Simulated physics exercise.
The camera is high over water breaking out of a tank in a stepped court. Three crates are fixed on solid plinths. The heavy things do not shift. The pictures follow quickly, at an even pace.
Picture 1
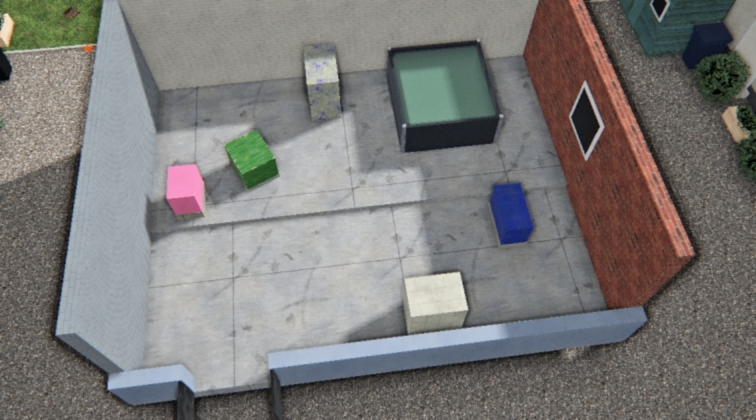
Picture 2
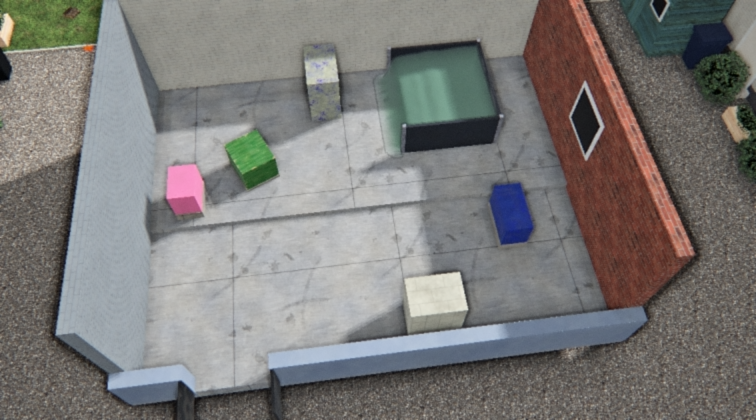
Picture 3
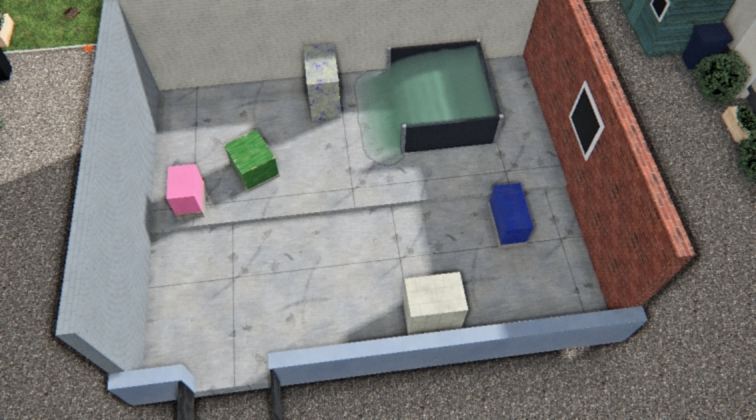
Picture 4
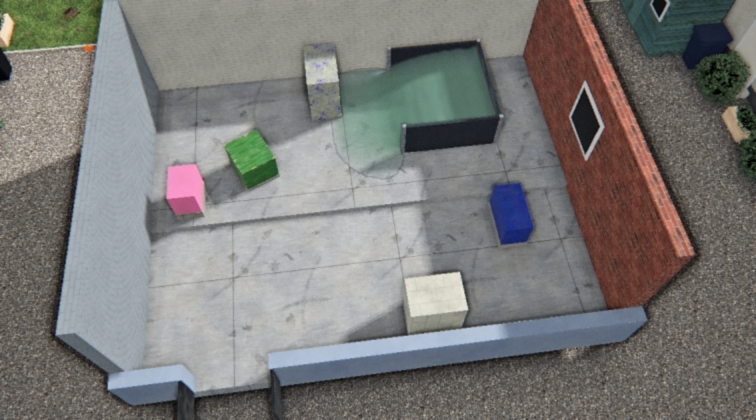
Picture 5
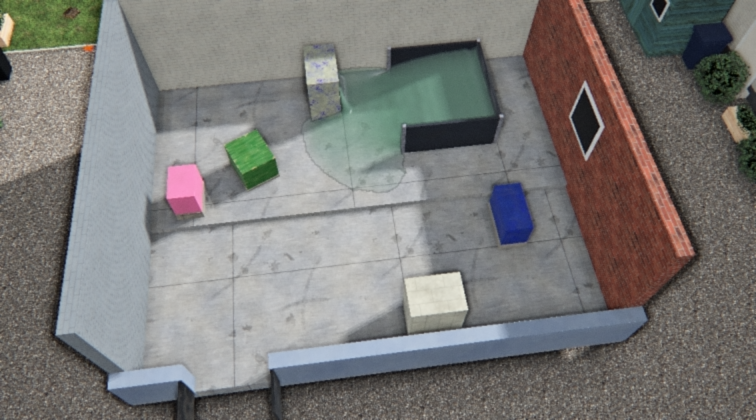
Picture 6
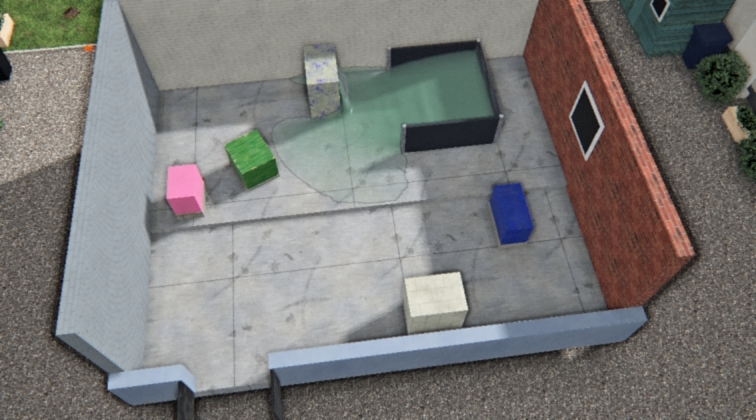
Green-tinted water pours out through the left side of a dark tank in a walled court and spreads leftward across the grey paving in a widening sheet, passing the speckled block and reaching beside the green block.
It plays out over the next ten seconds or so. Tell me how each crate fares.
In the end: The pink crate keeps dry; the green crate is soaked; the blue crate keeps dry.
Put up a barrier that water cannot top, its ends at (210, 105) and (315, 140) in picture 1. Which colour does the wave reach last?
Last comes the blue-painted one.
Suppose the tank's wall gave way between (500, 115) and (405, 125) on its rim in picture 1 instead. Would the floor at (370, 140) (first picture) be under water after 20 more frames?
There: Not flooded.
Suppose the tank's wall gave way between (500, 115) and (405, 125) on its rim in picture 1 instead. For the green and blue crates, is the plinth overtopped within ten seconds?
My reading: The green crate escapes it; the blue crate is topped.
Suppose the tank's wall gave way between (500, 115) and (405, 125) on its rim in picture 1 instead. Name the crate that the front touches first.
I say the blue one.
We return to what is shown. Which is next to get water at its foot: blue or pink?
The crate marked pink.
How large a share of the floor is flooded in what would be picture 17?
About 45 per cent.
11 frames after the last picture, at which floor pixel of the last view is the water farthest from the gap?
I would point to (151, 264).
A moment on, water covers 30 % of the floor; the pink crate not reached, the green crate water round its plinth, the blue crate not reached.
Next, water covers 45 % of the floor; the pink crate water round its plinth, the green crate water round its plinth, the blue crate not reached.
Then, water covers 65 % of the floor; the pink crate water round its plinth, the green crate water round its plinth, the blue crate not reached.
Later, water covers 80 % of the floor; the pink crate water round its plinth, the green crate water round its plinth, the blue crate water round its plinth.
In the end, water covers 90 % of the floor; the pink crate stayed above the water, the green crate was topped, the blue crate stayed above the water.
